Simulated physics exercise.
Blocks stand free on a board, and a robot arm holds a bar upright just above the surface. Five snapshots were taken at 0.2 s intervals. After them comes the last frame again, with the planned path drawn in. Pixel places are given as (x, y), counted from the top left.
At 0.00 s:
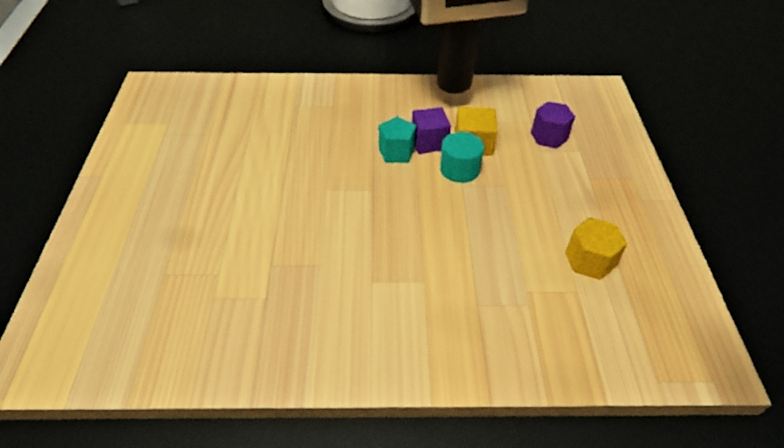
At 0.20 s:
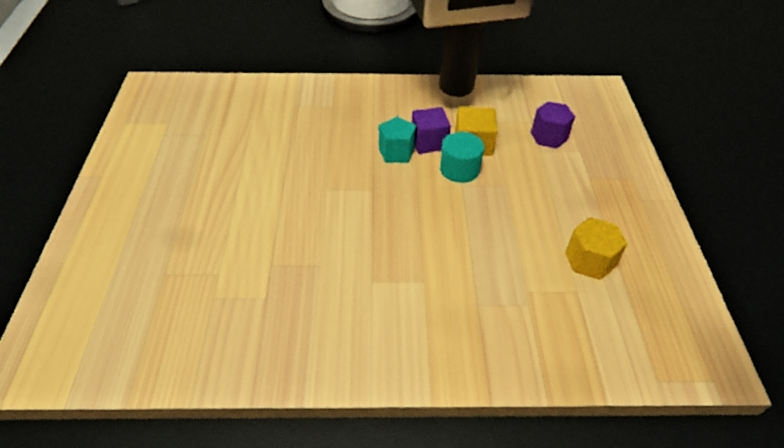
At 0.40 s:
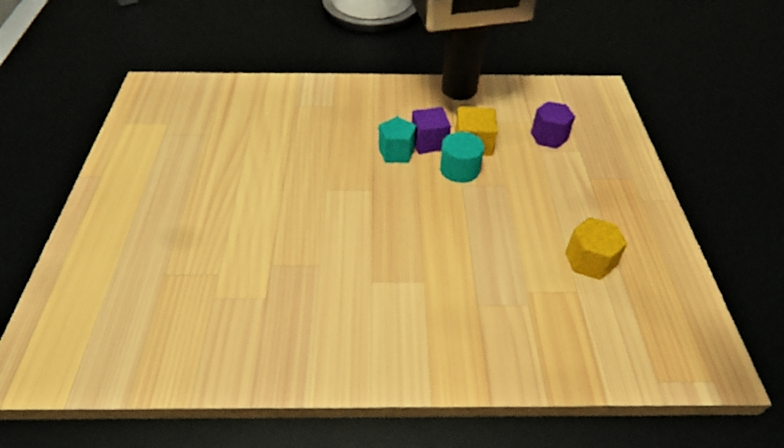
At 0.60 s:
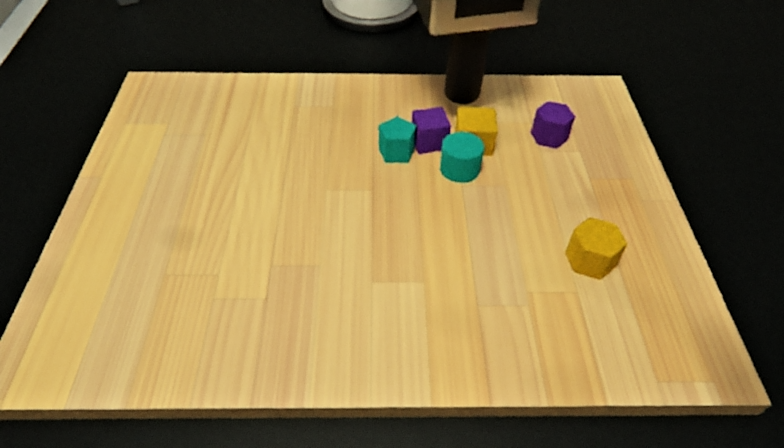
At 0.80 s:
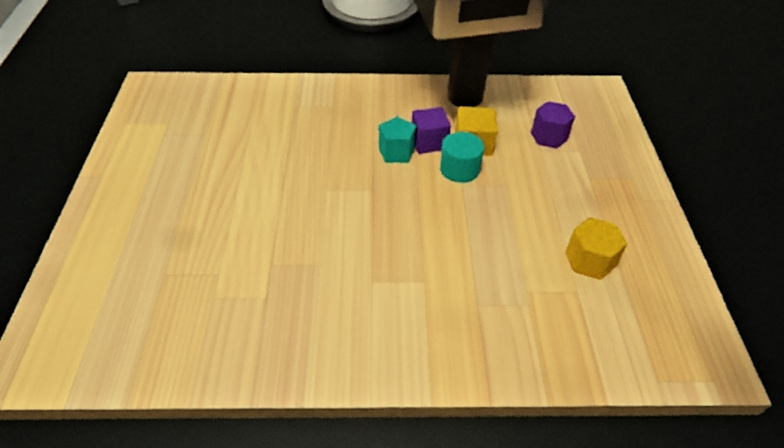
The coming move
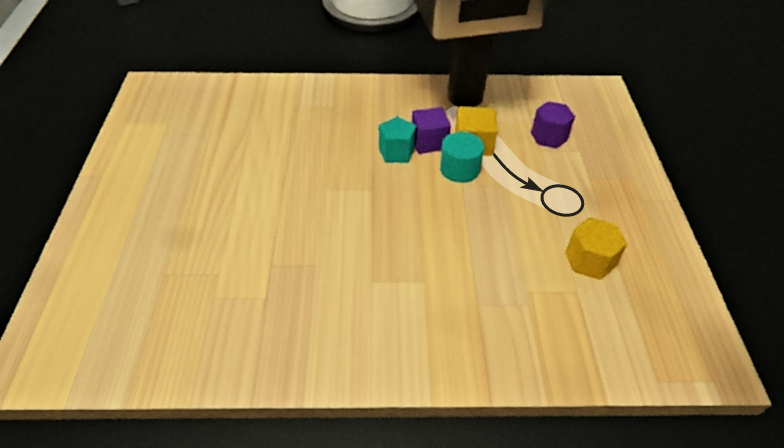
A dark upright bar held by a robot arm drifts slightly right and toward the viewer near the far edge of a pale wooden board, seen from above at an angle. Near it sit a turquoise block, a purple block, a yellow block and a turquoise cylinder, with another purple block to the right and a larger-looking yellow one nearer. The blocks and the camera stay still.
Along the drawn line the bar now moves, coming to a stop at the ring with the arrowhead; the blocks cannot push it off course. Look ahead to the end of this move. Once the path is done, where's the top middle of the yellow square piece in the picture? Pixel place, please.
It should be at about (505, 184).
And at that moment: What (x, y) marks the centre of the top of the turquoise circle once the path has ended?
The middle of its top is at (458, 184).
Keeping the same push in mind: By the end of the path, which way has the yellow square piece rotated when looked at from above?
I'd predict that, seen from above, the yellow square piece rotates clockwise.
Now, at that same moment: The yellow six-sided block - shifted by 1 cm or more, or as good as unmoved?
The yellow six-sided block will stay where it is.
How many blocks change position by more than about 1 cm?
The number is two.
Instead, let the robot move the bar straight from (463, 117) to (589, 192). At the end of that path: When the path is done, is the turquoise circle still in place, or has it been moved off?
That block slides.
Drawn move, from (463, 117) over (487, 146) and (515, 177) to (562, 200).
The first path, step by step. One third of the way, bar (490, 128); turquoise circle (462, 170); yellow square piece (493, 149), turned 25° clockwise.
Two thirds of the way, bar (521, 159); turquoise circle (458, 184); yellow square piece (503, 182), turned 70° clockwise.
At the end, bar (568, 182); purple square piece still; turquoise circle (458, 184); yellow square piece (505, 184), turned 75° clockwise; yellow six-sided block still.
